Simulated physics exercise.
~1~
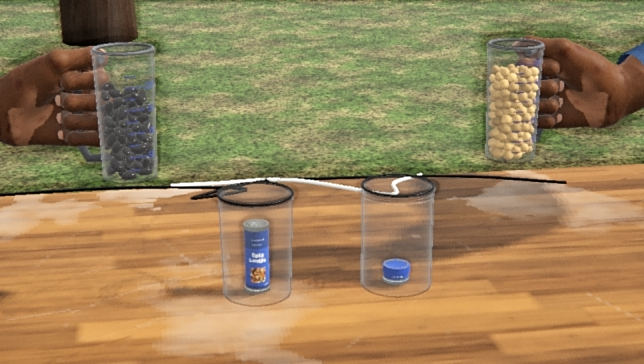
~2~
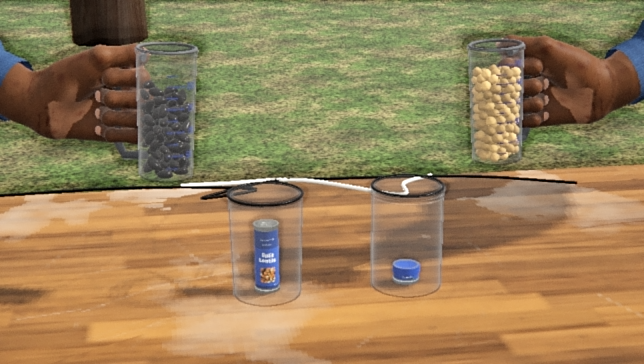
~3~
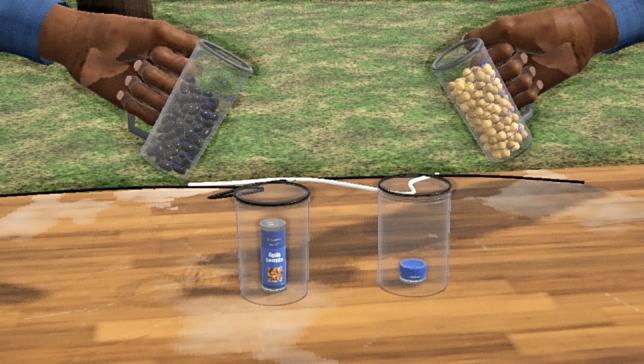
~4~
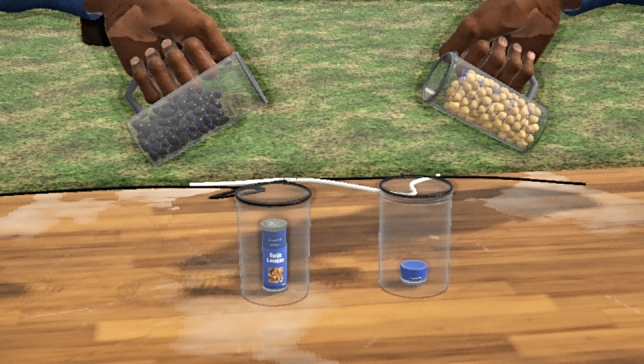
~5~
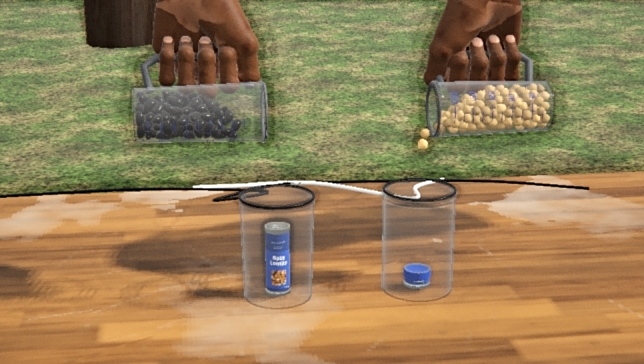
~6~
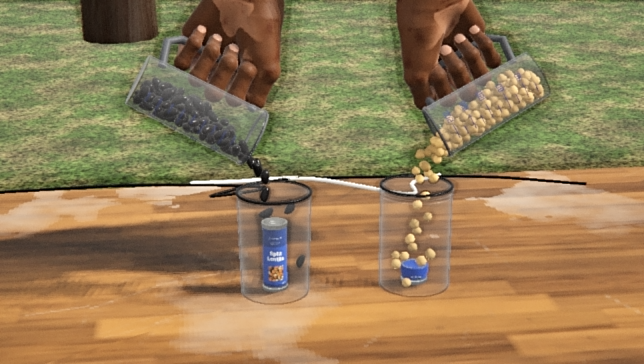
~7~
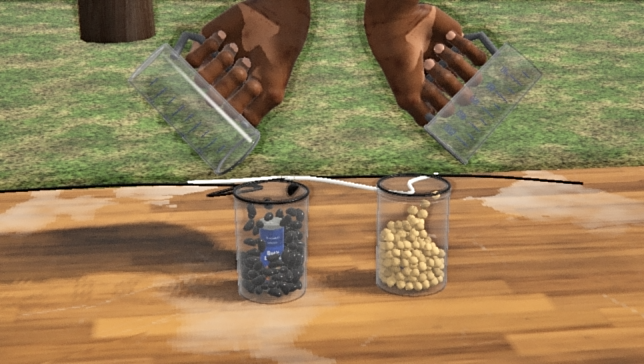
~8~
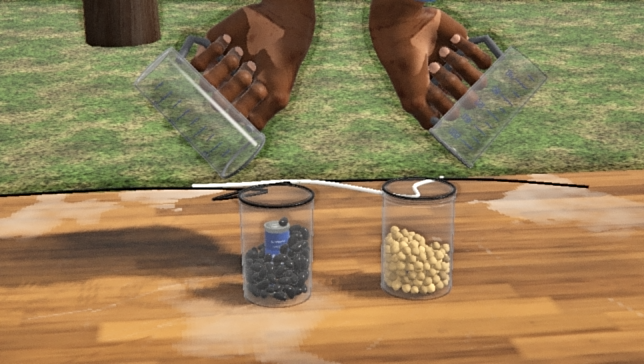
Two hands tip cups of dark and pale balls into glasses, covering only the right object.
